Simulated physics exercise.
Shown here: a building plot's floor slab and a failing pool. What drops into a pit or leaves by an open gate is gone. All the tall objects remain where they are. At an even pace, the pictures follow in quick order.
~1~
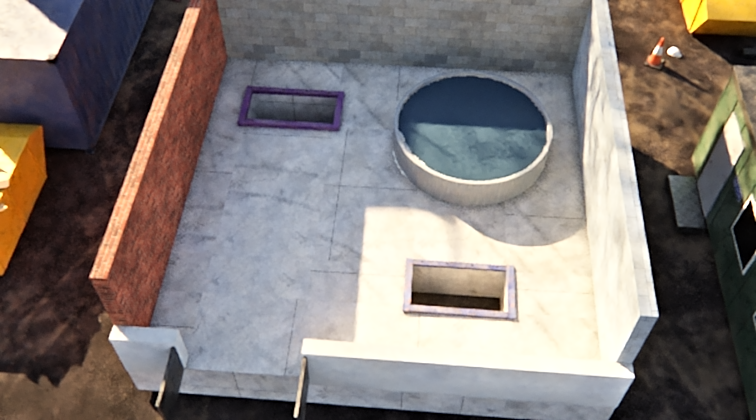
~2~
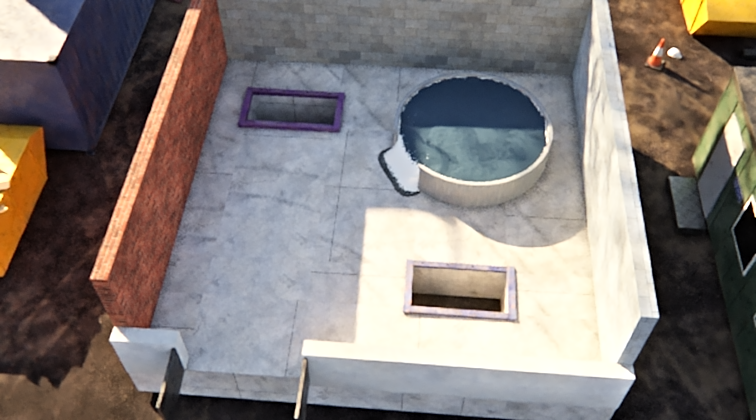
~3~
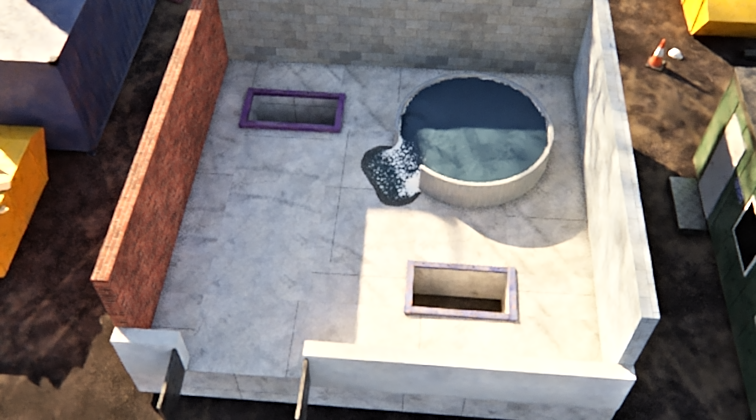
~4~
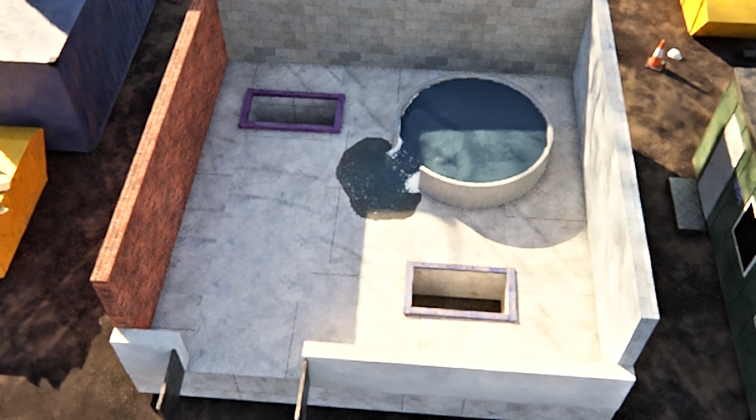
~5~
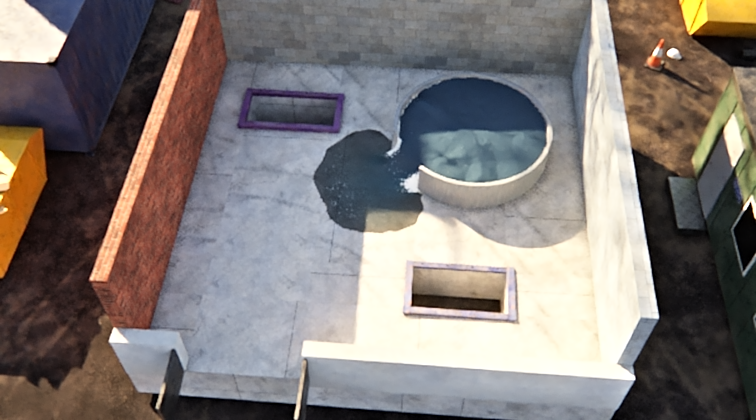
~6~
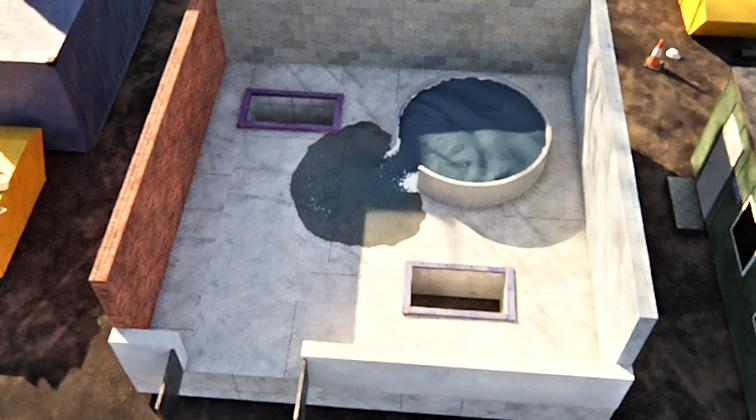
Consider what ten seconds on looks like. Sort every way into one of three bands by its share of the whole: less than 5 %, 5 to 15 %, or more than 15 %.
Bands: The gate - more than 15 %; the blue pit - less than 5 %; the purple pit - less than 5 %.
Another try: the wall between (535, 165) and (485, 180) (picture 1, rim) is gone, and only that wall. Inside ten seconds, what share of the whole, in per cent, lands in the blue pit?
Per cent to blue: 14.
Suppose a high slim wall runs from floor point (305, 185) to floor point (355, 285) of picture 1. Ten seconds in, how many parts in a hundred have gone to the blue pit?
Share for blue - 10 in a hundred.
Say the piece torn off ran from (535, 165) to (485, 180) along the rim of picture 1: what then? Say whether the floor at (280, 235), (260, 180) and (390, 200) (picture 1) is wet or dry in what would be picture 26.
In that order: Clear, no water, clear.
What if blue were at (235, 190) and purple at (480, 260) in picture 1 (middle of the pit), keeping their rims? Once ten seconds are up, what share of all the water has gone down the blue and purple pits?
The blue pit receives 20 per cent and the purple pit 0 per cent.
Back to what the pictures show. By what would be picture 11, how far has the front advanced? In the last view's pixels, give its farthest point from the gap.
Pixel estimate: (205, 244).
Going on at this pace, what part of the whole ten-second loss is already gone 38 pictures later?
Roughly 45 percent.
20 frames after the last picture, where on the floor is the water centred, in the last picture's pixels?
I'd put it at around (384, 181).
A moment on, water covers 25 % of the floor; the gate 0 %, the blue pit 0 %, the purple pit 0 %.
Next, water covers 45 % of the floor; the gate 0 %, the blue pit 0 %, the purple pit 0 %.
Then, water covers 50 % of the floor; the gate 3 %, the blue pit 0 %, the purple pit 0 %.
Later, water covers 55 % of the floor; the gate 12 %, the blue pit 0 %, the purple pit 0 %.
In the end, water covers 70 % of the floor; the gate 27 %, the blue pit 0 %, the purple pit 0 %.
